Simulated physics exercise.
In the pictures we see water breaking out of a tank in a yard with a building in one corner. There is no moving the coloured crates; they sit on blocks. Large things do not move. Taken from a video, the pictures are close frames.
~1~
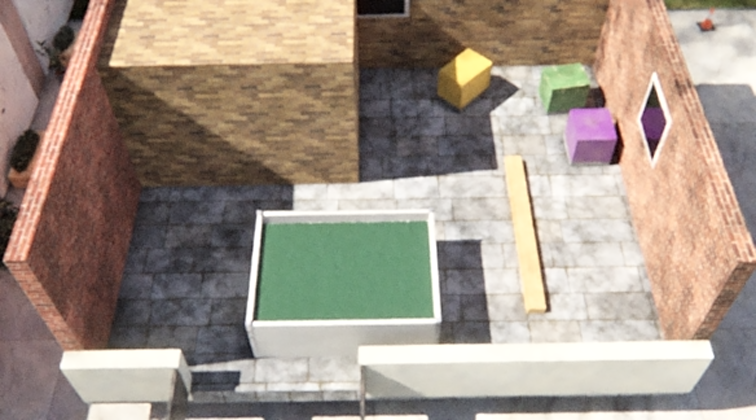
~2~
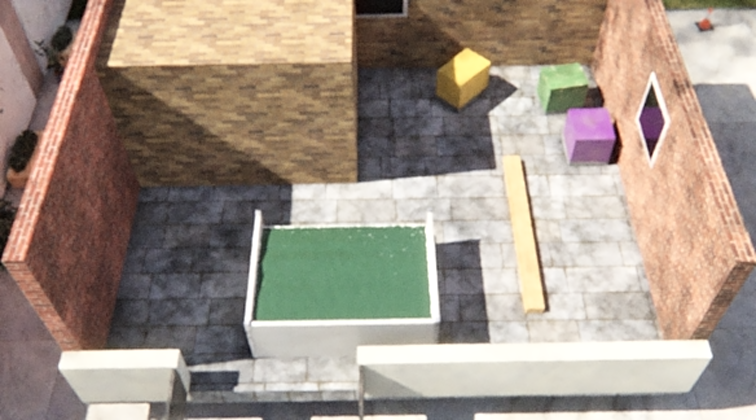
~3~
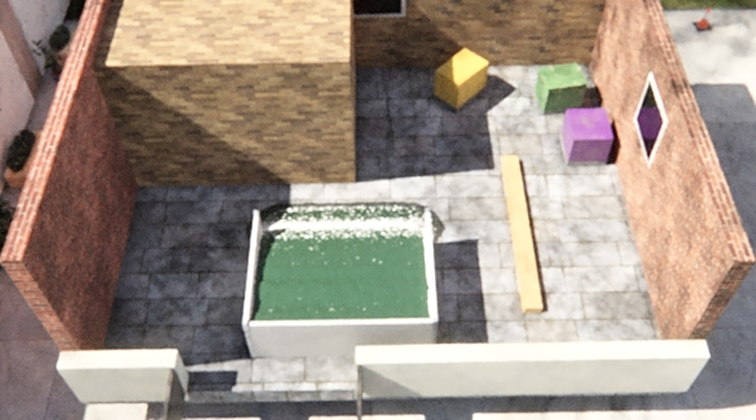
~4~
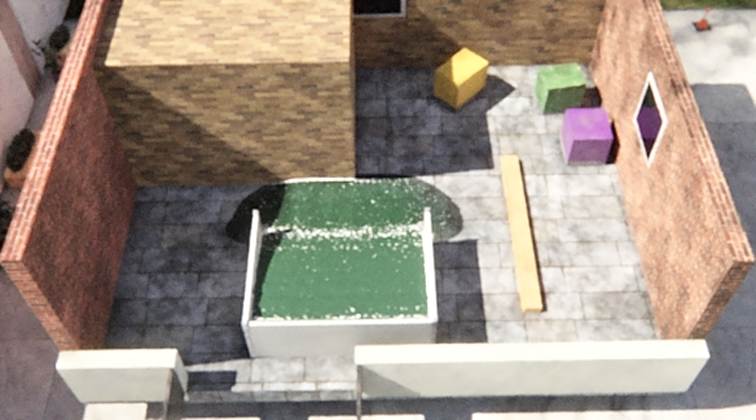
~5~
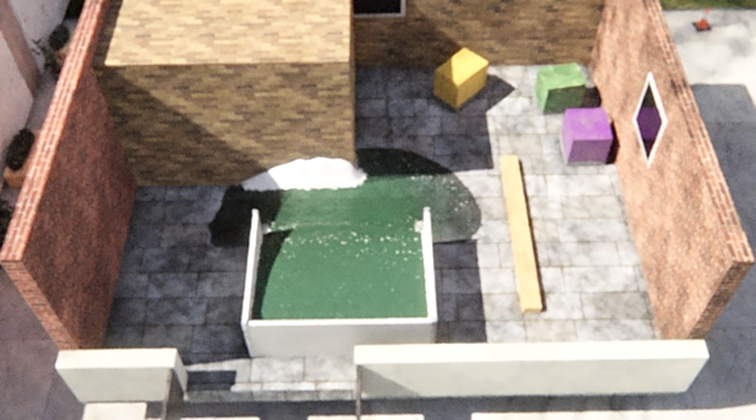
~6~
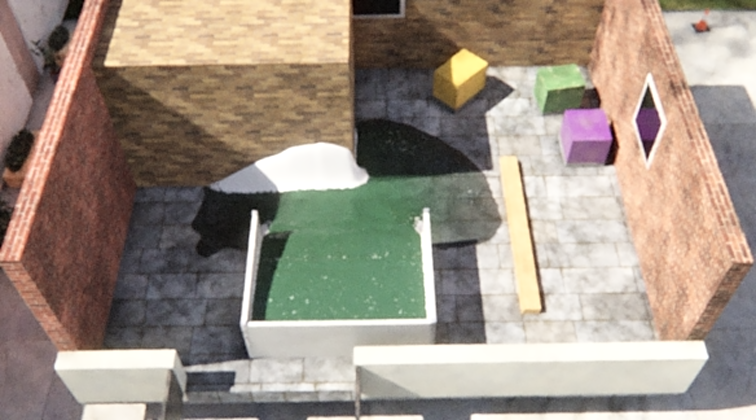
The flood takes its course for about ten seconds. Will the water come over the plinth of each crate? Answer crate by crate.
The yellow crate: Yes, water reaches it. The purple crate: Yes, water reaches it. The green crate: Yes, water reaches it.
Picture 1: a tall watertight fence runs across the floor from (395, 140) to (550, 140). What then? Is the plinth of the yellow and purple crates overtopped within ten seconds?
Yellow crate: Reached; purple crate: Reached.
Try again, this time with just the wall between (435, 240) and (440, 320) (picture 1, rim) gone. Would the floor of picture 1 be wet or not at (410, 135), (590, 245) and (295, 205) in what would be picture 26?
Sodden, then sodden, then spared.
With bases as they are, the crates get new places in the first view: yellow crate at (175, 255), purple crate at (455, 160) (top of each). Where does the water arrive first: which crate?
Answer: The purple crate.
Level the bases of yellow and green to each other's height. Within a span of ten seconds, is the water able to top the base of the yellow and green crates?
The yellow crate gets flooded, the green crate gets flooded.
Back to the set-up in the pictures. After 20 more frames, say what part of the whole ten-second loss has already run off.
Approximately 0 %.
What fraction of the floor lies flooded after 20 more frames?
About 70 in a hundred.
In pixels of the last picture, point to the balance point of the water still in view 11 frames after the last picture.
The water's middle lies around (345, 207).
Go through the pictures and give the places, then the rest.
The water tank at (345, 268) is whole and still, in the first picture.
The front is at a hidden place, out from the gap on the water tank's far side, in the second picture.
Water pours out on the water tank's far side and has run to a hidden place, in the third picture.
The front is at (449, 204), out from the gap on the water tank's far side, in the fourth picture.
Water pours out on the water tank's far side and has run to (454, 181), in the fifth picture.
Water pours out on the water tank's far side and has run to (399, 126), in the sixth picture.
A moment on, water covers 35 % of the floor; the yellow crate water round its plinth, the purple crate not reached, the green crate not reached.
Next, water covers 50 % of the floor; the yellow crate water round its plinth, the purple crate not reached, the green crate water round its plinth.
Then, water covers 70 % of the floor; the yellow crate water round its plinth, the purple crate water round its plinth, the green crate water round its plinth.
Later, water covers 95 % of the floor; the yellow crate water round its plinth, the purple crate water round its plinth, the green crate water round its plinth.
In the end, water covers 95 % of the floor; the yellow crate was topped, the purple crate was topped, the green crate was topped.
